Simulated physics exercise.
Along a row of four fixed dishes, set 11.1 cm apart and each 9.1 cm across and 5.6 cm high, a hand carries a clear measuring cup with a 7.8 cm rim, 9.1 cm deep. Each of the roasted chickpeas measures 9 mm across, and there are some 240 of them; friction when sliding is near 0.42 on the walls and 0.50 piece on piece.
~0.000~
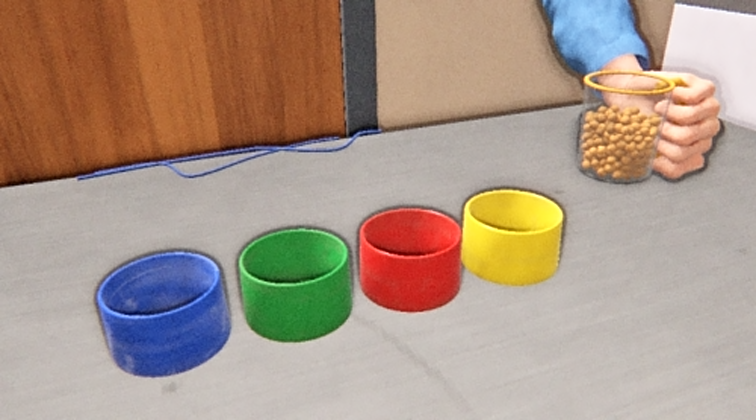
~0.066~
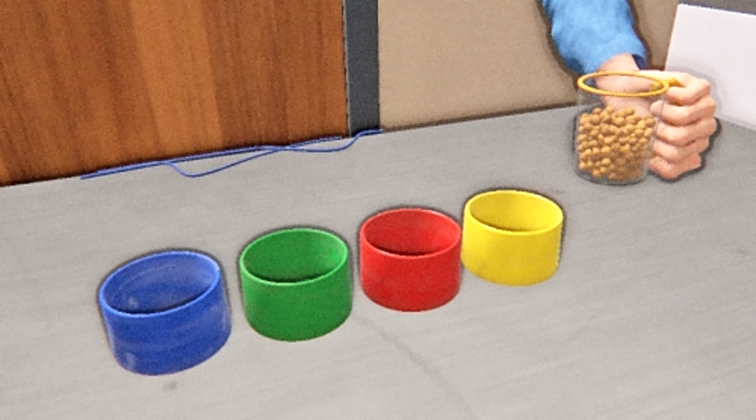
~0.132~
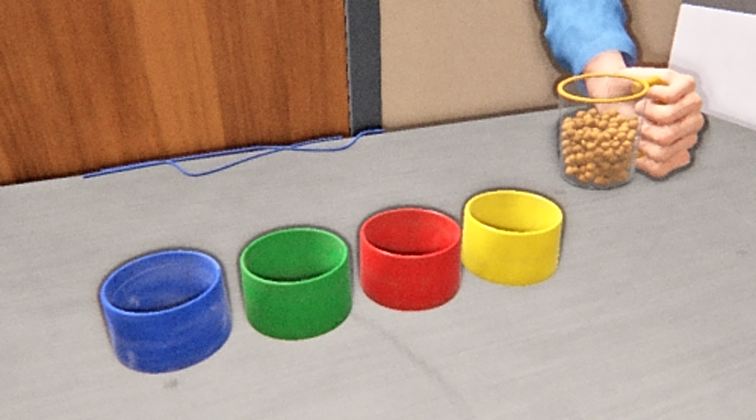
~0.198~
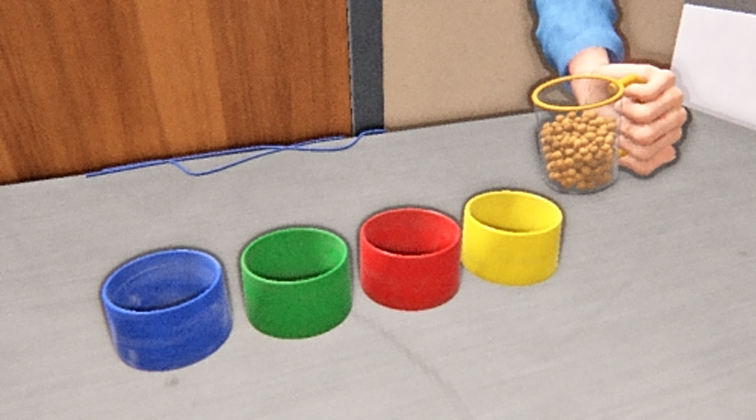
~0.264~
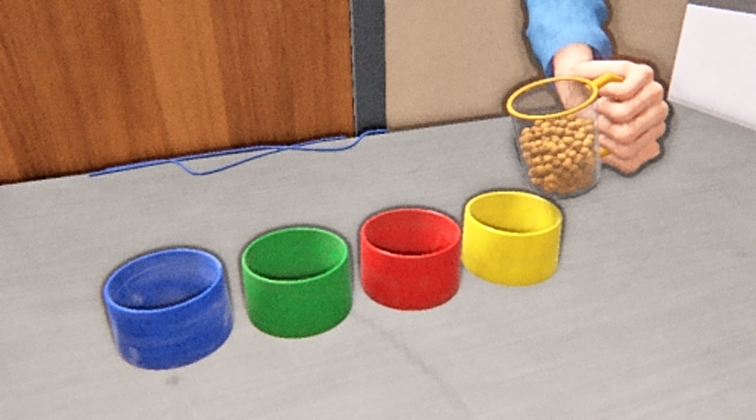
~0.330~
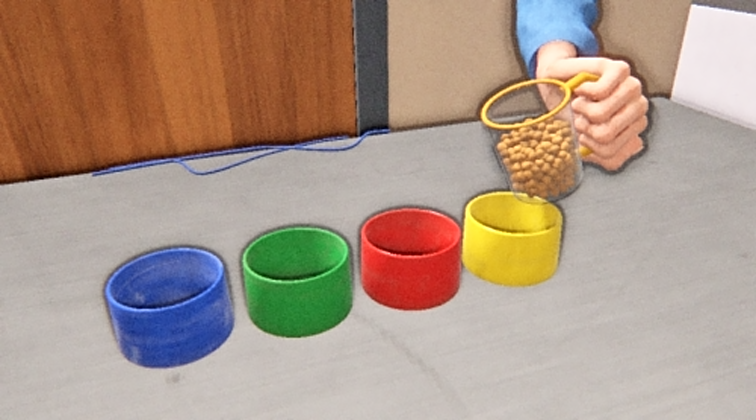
A hand in a blue sleeve moved a clear, yellow-rimmed cup of roasted chickpeas a short way left, tilting it gradually leftward near the yellow dish, while the red, green and blue dishes sat still.
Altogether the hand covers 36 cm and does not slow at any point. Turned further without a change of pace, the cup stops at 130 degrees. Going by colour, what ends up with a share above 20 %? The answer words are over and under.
Red: Under. Blue: Over. Green: Under. Yellow: Under. Counter: Over.
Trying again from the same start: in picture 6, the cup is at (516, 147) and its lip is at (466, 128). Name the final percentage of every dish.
Per cent kept: Red 0; blue 30; green 10; yellow 0.
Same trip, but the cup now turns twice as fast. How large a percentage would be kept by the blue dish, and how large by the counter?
Blue: 10, counter: 20.
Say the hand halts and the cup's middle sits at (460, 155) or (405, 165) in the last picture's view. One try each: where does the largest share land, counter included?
Try 1 - red; try 2 - counter.
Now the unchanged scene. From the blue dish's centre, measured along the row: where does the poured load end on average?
Some 4 cm in the +x direction.
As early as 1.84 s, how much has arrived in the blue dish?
Near 30 per cent so far.
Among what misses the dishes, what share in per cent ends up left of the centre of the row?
Near 100 percent ends up there.
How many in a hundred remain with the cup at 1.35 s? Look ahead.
Near 80 per cent of the load.
After 0.94 s, tilt 73 degrees; cup holds 100 %.
After 1.35 s, tilt 107 degrees; cup holds 80 %, blue 15 %.
After 1.84 s, tilt 130 degrees; cup holds 0 %, blue 30 %, green 10 %.
In the end, at 2.4 s, red 0 %, blue 30 %, green 15 %, yellow 0 %, counter 55 %.
